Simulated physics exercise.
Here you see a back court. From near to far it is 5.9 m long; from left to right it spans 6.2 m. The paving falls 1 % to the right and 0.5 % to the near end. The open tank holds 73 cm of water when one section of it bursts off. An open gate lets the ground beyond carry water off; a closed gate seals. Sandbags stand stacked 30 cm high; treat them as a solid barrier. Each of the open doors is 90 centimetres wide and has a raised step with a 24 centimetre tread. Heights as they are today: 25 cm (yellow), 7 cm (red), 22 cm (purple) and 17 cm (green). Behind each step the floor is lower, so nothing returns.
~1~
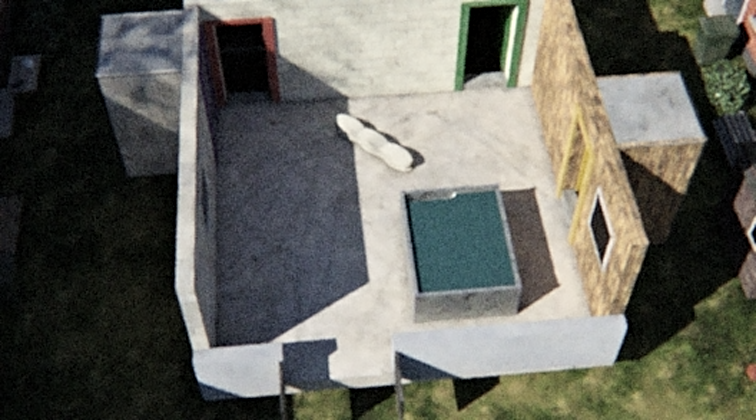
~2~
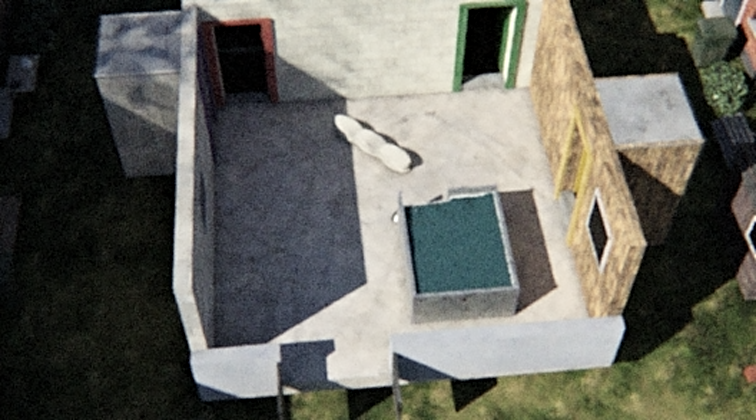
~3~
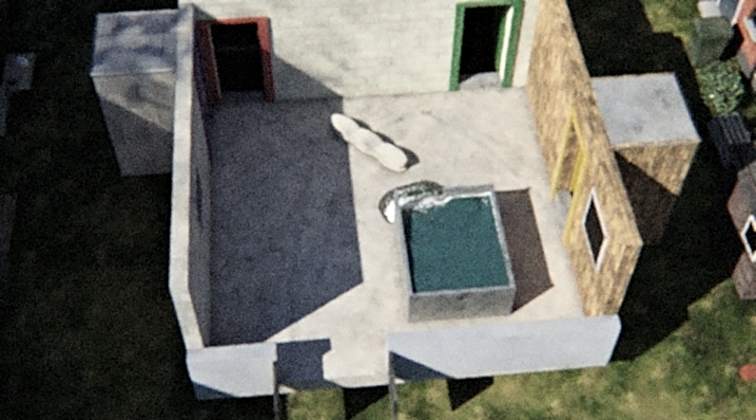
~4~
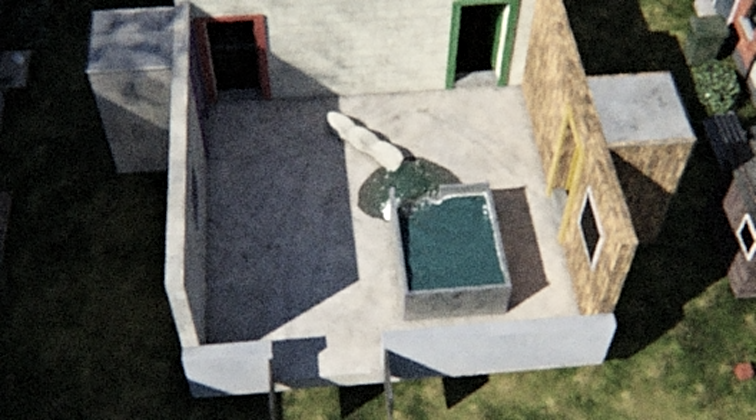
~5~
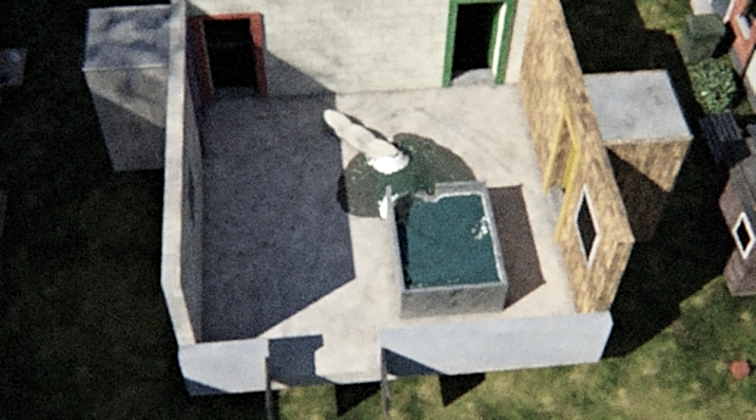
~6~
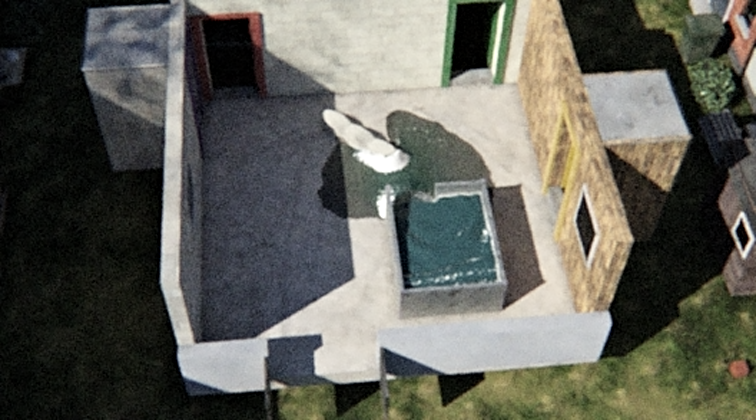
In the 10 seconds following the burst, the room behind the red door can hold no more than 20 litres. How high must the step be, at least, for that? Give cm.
About 16 cm.
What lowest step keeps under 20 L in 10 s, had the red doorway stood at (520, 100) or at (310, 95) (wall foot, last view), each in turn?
In turn: Roughly 26 cm, roughly 7.0 cm.
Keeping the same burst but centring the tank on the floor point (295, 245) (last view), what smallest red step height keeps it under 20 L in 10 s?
Then it needs to be around 32 cm high.
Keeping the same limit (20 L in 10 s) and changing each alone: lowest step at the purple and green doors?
You'd want some 16 cm at purple and some 18 cm at green.
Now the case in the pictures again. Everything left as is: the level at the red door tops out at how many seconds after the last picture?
Near 2.6 seconds.
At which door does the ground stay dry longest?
The yellow one comes last.
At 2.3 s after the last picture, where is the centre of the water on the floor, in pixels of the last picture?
(408, 195) or so.
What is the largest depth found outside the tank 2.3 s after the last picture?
30 cm.
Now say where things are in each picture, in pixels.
The first frame shows still water, 73 cm deep, in the open tank at (458, 241); the red door at (244, 66) is dry.
In the second frame, the gap is on the far side, the front 0.3 m out at a hidden place; the back of the open tank holds 73 cm.
In the third frame, the front is at (416, 186), 0.8 m from the gap on the far side; 0.7 m2 of floor is wet, 73 cm left at the back.
In the fourth frame, water pours out on the far side and has run 1.3 m, to (405, 161); about 8 cm deep outside, 73 cm at the back.
In the fifth frame, water pours out on the far side and has run 1.9 m, to (399, 138); about 5 cm deep outside, 70 cm at the back.
In the sixth frame, water pours out on the far side and has run 2.5 m, to (397, 114); about 4 cm deep outside, 63 cm at the back; 2.4 m in a straight line remain to the red door at (231, 61).
Then, 0.7 s after the last picture water covers 25 % of the floor, deepest (37 cm) near (406, 211); it has not reached the red door.
Then, 2.3 s after the last picture water covers 40 % of the floor, deepest (30 cm) near (516, 93); 17 cm at the red door, 34 litres in over its 7 cm step.
Then, 9.3 s after the last picture water covers 90 % of the floor, deepest (12 cm) near (569, 303); 6 cm at the red door, 152 litres in over its 7 cm step.
At the red door as built, the water peaked near 20 cm, 2.5 s after the last picture.
With a step of 13.5 cm, 37 litres would have come in within the 10 s; with 18.5 cm, 9 litres. So under 20 litres takes about 16 cm.
